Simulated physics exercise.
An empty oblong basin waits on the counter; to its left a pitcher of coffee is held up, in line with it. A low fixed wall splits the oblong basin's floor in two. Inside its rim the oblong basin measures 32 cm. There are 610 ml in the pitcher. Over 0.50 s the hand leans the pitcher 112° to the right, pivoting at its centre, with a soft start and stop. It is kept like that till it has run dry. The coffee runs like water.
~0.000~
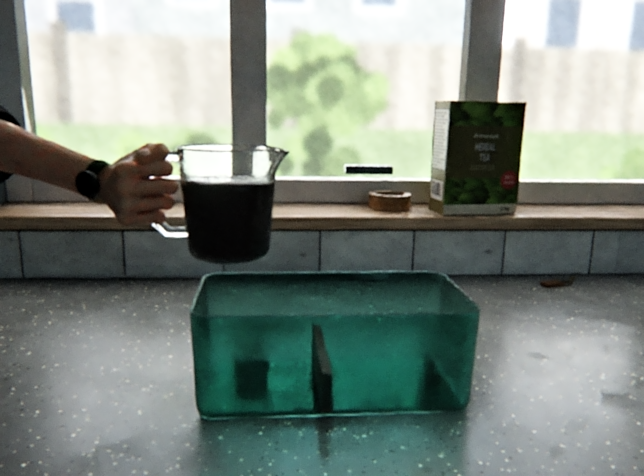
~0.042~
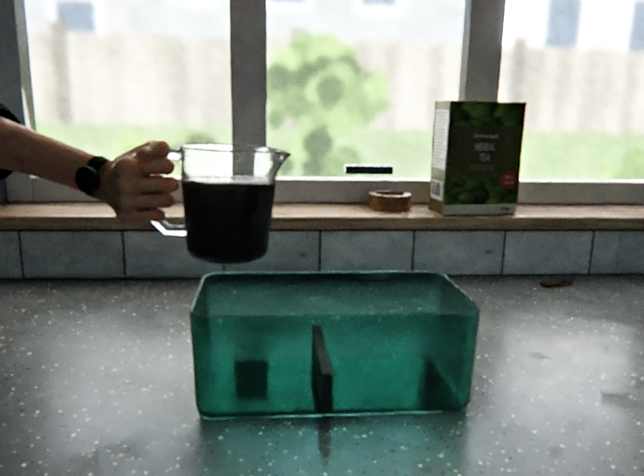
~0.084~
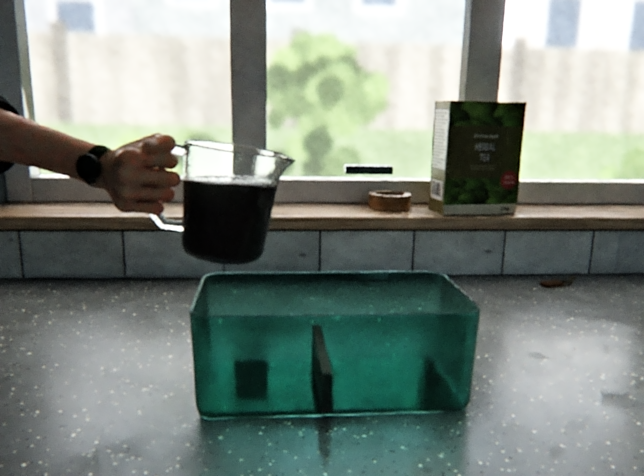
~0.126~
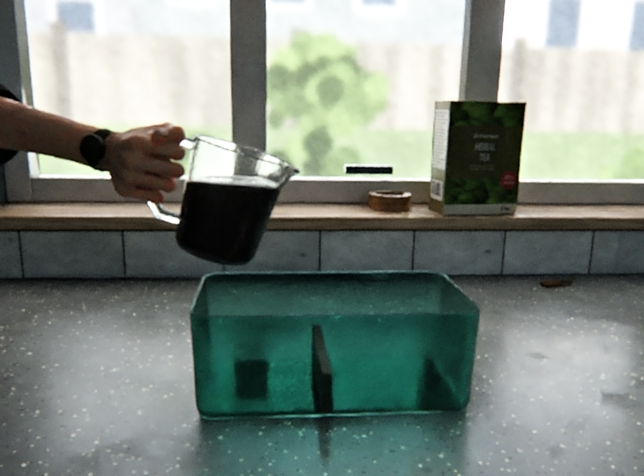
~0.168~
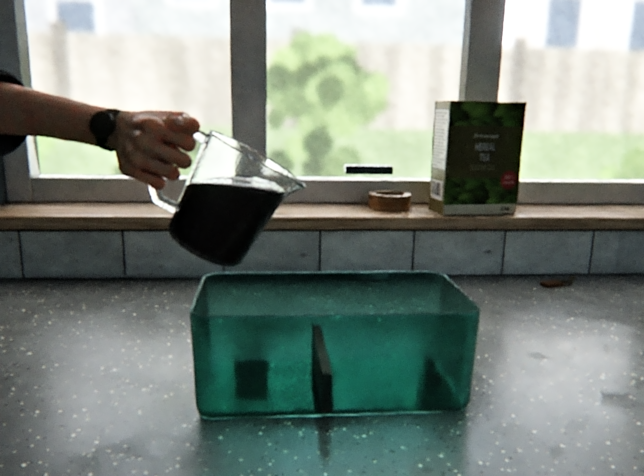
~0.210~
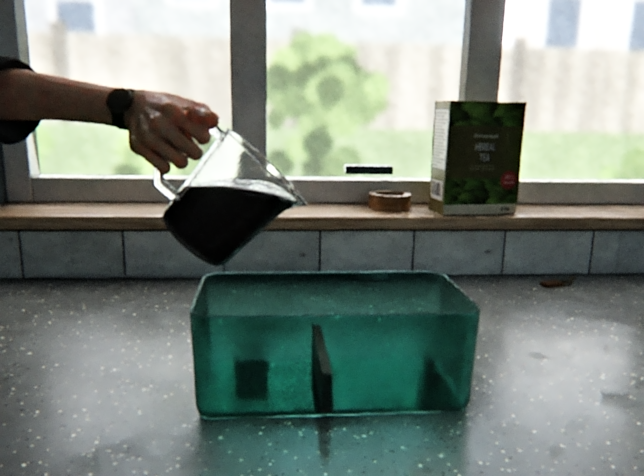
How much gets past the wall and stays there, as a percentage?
The far part has some 45 per cent.
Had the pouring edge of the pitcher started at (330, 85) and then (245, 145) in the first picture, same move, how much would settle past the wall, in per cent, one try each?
In turn about 85 and 5 per cent.
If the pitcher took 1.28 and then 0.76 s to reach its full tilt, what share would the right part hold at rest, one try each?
In turn about 70 and 60 per cent.
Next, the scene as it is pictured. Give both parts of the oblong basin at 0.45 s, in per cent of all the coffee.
Some 12 per cent left and 18 right.
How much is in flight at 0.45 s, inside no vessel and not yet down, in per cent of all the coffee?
Near 20 in a hundred.
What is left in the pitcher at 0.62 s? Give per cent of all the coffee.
Near 8 in a hundred.
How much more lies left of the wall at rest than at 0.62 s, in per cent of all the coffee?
About 8 per cent.
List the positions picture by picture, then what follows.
Tilt 0°; pouring edge (290, 150); surface from (185, 179) to (272, 179); the oblong basin's rim runs from (198, 294) to (460, 291); the wall's top is at (321, 347), in the first picture.
Tilt 2°; pouring edge (291, 152); surface from (185, 179) to (273, 179), in the second picture.
Tilt 8°; pouring edge (296, 159); surface from (188, 178) to (275, 181), in the third picture.
Tilt 17°; pouring edge (302, 170); surface from (189, 180) to (279, 183), in the fourth picture.
Tilt 28°; pouring edge (306, 186); surface from (186, 189) to (285, 187), in the fifth picture.
Tilt 42°; pouring edge (308, 204); surface from (177, 196) to (291, 194), in the sixth picture.
Then, 0.45 s in, the tilt is 109° and 49 per cent is still to pour, 12 is left of the wall and 18 right of it.
Then, 0.62 s in, the tilt is 112° and 8 per cent is still to pour, 45 is left of the wall and 40 right of it.
Then, 0.80 s in, the tilt is 112° and 0 per cent is still to pour, 53 is left of the wall and 45 right of it.
Then, 1.00 s in, the tilt is 112° and 0 per cent is still to pour, 54 is left of the wall and 45 right of it.
Finally, 54 per cent lies left of the wall, 45 right of it and 1 outside.
